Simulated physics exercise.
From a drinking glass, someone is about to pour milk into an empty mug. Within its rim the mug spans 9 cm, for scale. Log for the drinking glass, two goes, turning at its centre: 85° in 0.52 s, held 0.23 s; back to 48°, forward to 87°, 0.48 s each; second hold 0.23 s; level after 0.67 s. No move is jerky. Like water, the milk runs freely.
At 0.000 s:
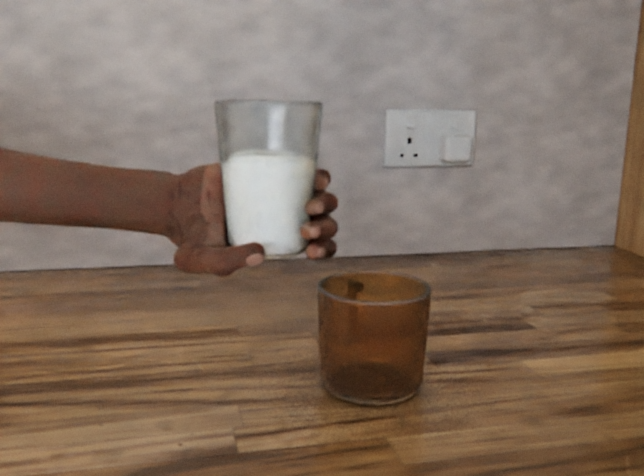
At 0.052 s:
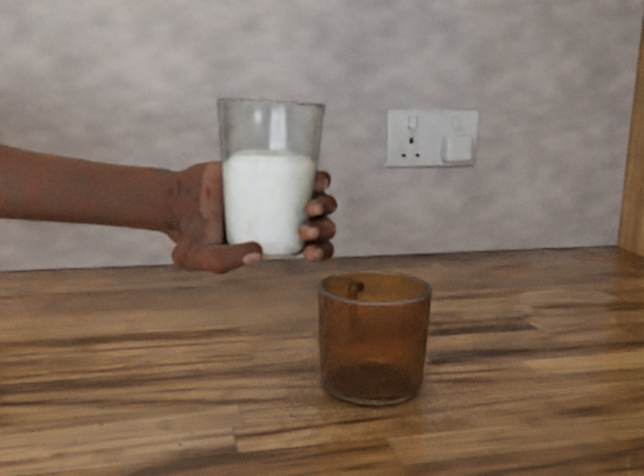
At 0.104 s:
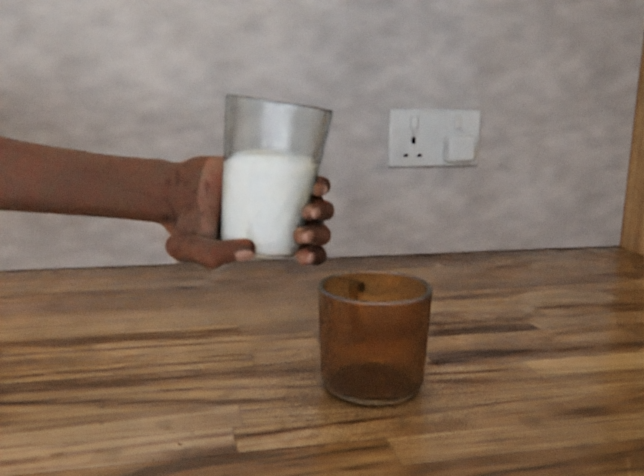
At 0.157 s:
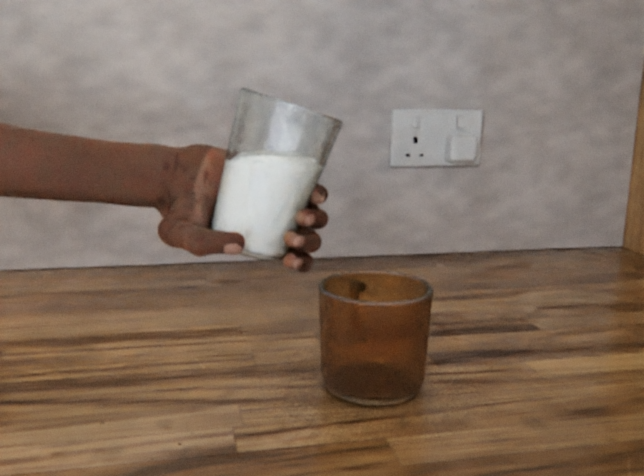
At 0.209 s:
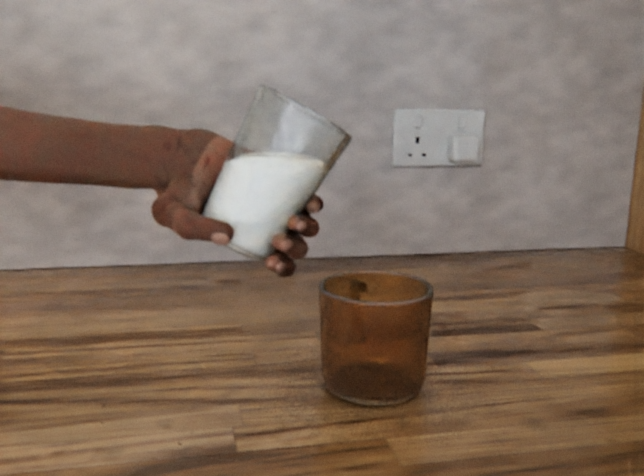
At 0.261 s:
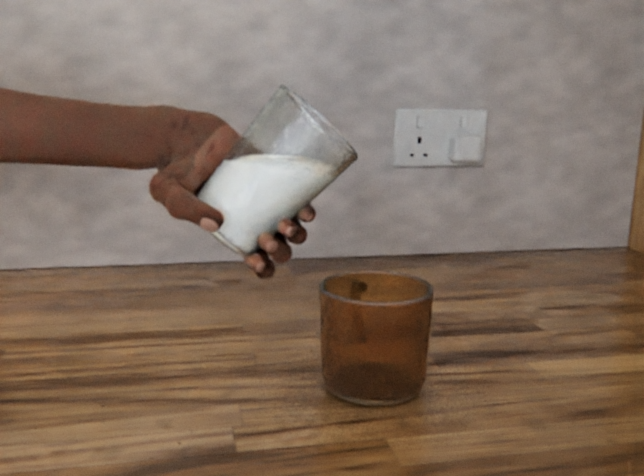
A hand reaching in from the left holds a clear drinking glass partly filled with white milk above a striped brown wooden surface, seen from the front and slightly above. An empty, see-through amber mug stands below and to the right, with a white wall socket on the mottled grey wall behind. The hand smoothly tilts the glass rightward, slowly then further, the milk sloping toward its rim, while the view shifts very slightly.
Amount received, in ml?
Close to 220 millilitres.
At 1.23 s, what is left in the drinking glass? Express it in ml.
Volume remaining: Near 60 ml.
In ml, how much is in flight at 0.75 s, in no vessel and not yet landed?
40 ml.
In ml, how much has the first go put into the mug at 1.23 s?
I'd put it at around 190 ml.
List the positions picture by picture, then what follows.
It leans 0°; its right rim is at (319, 106); the milk meets the walls at (224, 156) and (310, 155); the mug's rim runs from (321, 291) to (425, 285), in the first frame.
It leans 2°; its right rim is at (322, 107); the milk meets the walls at (225, 155) and (312, 155), in the second frame.
It leans 8°; its right rim is at (329, 113); the milk meets the walls at (227, 154) and (314, 156), in the third frame.
It leans 18°; its right rim is at (339, 124); the milk meets the walls at (229, 159) and (319, 157), in the fourth frame.
It leans 30°; its right rim is at (347, 140); the milk meets the walls at (228, 161) and (325, 160), in the fifth frame.
It leans 43°; its right rim is at (353, 158); the milk meets the walls at (214, 175) and (334, 165), in the sixth frame.
Then, 0.75 s in, the tilt is 85° and the mug has 115 ml, the drinking glass 90 ml, and 0 ml is on the counter.
Then, 1.23 s in, the tilt is 48° and the mug has 185 ml, the drinking glass 55 ml, and 5 ml is on the counter.
Then, 1.94 s in, the tilt is 87° and the mug has 195 ml, the drinking glass 35 ml, and 5 ml is on the counter.
Then, 2.42 s in, the tilt is 16° and the mug has 220 ml, the drinking glass 20 ml, and 5 ml is on the counter.
Finally, the mug has 220 ml, the drinking glass 20 ml, and 5 ml is on the counter.
